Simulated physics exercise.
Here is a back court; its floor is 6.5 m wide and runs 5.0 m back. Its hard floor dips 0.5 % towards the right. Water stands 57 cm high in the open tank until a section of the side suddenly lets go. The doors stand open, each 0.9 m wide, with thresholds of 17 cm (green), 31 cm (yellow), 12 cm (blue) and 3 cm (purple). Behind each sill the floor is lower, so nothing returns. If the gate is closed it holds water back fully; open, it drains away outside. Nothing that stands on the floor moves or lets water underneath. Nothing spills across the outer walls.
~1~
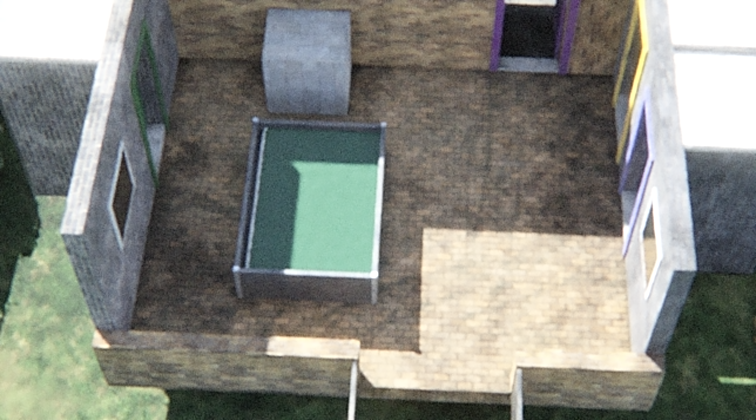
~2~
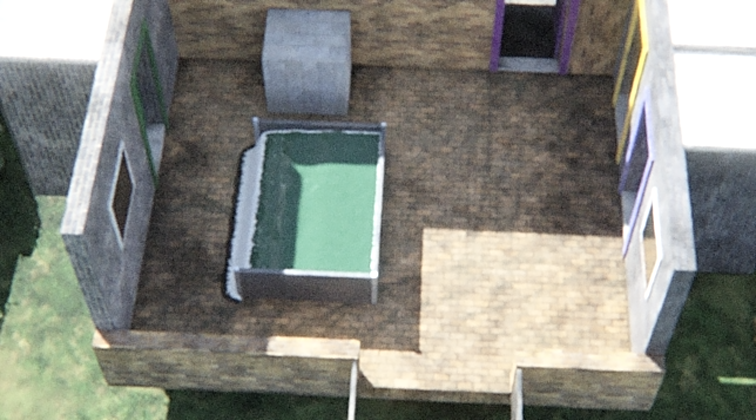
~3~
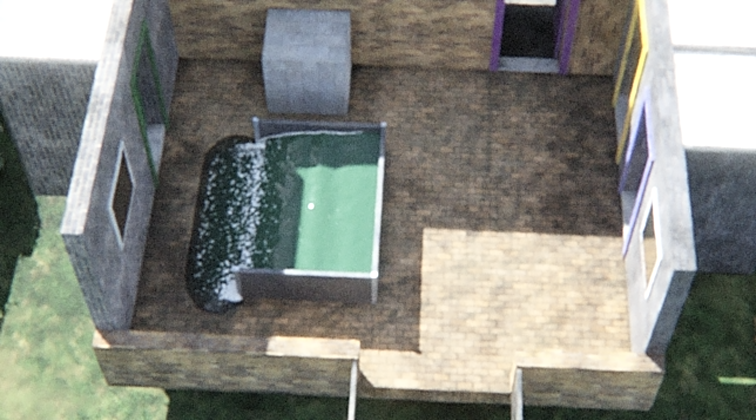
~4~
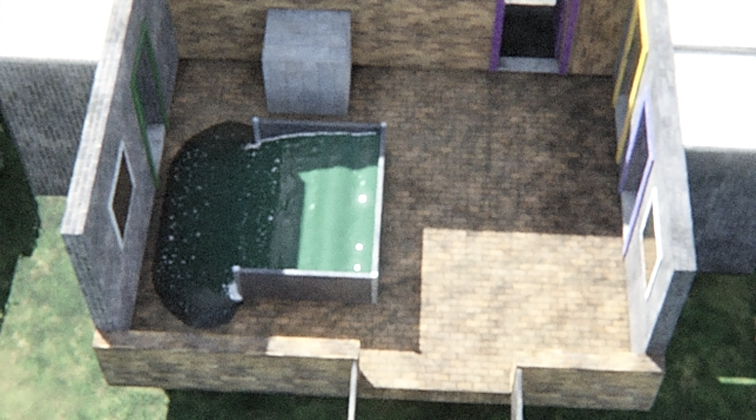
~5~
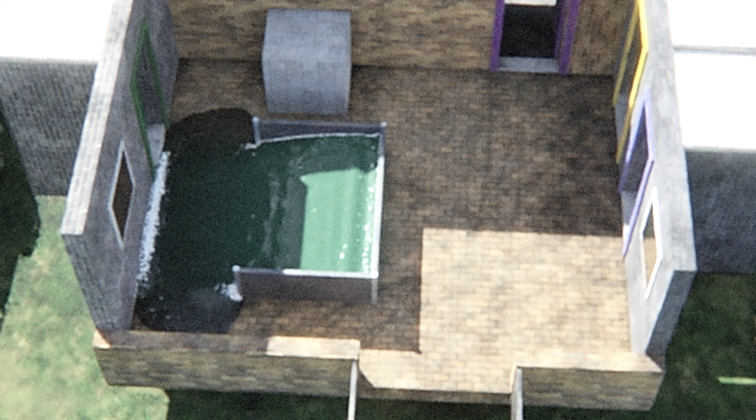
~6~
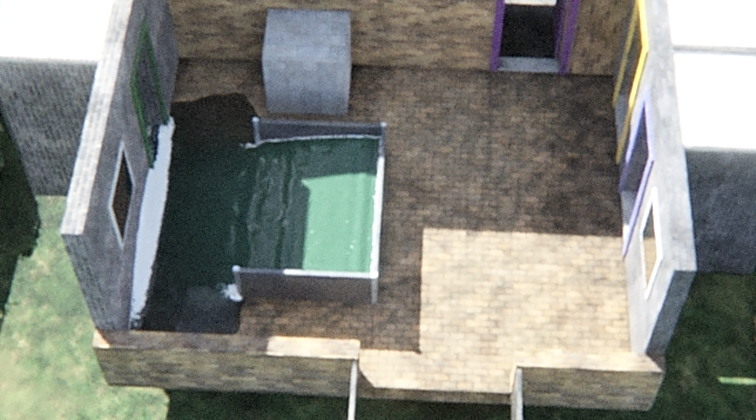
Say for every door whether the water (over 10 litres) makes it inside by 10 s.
The water let in: At the green door it goes over the limit; at the yellow door it stays under the limit; at the blue door it stays under the limit; at the purple door it exceeds the limit.
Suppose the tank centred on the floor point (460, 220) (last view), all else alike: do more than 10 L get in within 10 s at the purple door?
Against that limit: Purple under.
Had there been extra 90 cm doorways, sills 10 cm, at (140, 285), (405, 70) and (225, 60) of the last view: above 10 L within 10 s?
In that order: Over, below, past it.
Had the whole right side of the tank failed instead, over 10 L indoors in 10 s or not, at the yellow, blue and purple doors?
Then: Yellow under, blue past it, purple over.
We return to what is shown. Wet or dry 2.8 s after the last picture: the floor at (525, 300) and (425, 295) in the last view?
In turn: Under water, under water.
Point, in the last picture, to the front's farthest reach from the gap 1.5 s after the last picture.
Around (179, 66).
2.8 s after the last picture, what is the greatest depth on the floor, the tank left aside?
Up to some 31 cm.
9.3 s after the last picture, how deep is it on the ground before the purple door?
Roughly 7.5 cm deep.
Then, 0.7 s after the last picture water covers 20 % of the floor and is deepest (42 cm) near (126, 357); green door 34 cm at the sill, 40 L in, yellow door not reached, blue door not reached, purple door not reached.
Then, 1.5 s after the last picture water covers 30 % of the floor and is deepest (40 cm) near (129, 344); green door 28 cm at the sill, 96 L in, yellow door not reached, blue door not reached, purple door not reached.
Then, 2.8 s after the last picture water covers 50 % of the floor and is deepest (31 cm) near (263, 70); green door 13 cm at the sill, 116 L in, yellow door not reached, blue door not reached, purple door not reached.
Then, 5.3 s after the last picture water covers 70 % of the floor and is deepest (16 cm) near (126, 357); green door 12 cm at the sill, 117 L in, yellow door 2 cm at the sill, 0 L in, blue door 7 cm at the sill, 0 L in, purple door not reached.
Then, 9.3 s after the last picture water covers 90 % of the floor and is deepest (18 cm) near (263, 70); green door 8 cm at the sill, 118 L in, yellow door 8 cm at the sill, 0 L in, blue door 5 cm at the sill, 0 L in, purple door 7 cm at the sill, 21 L in.
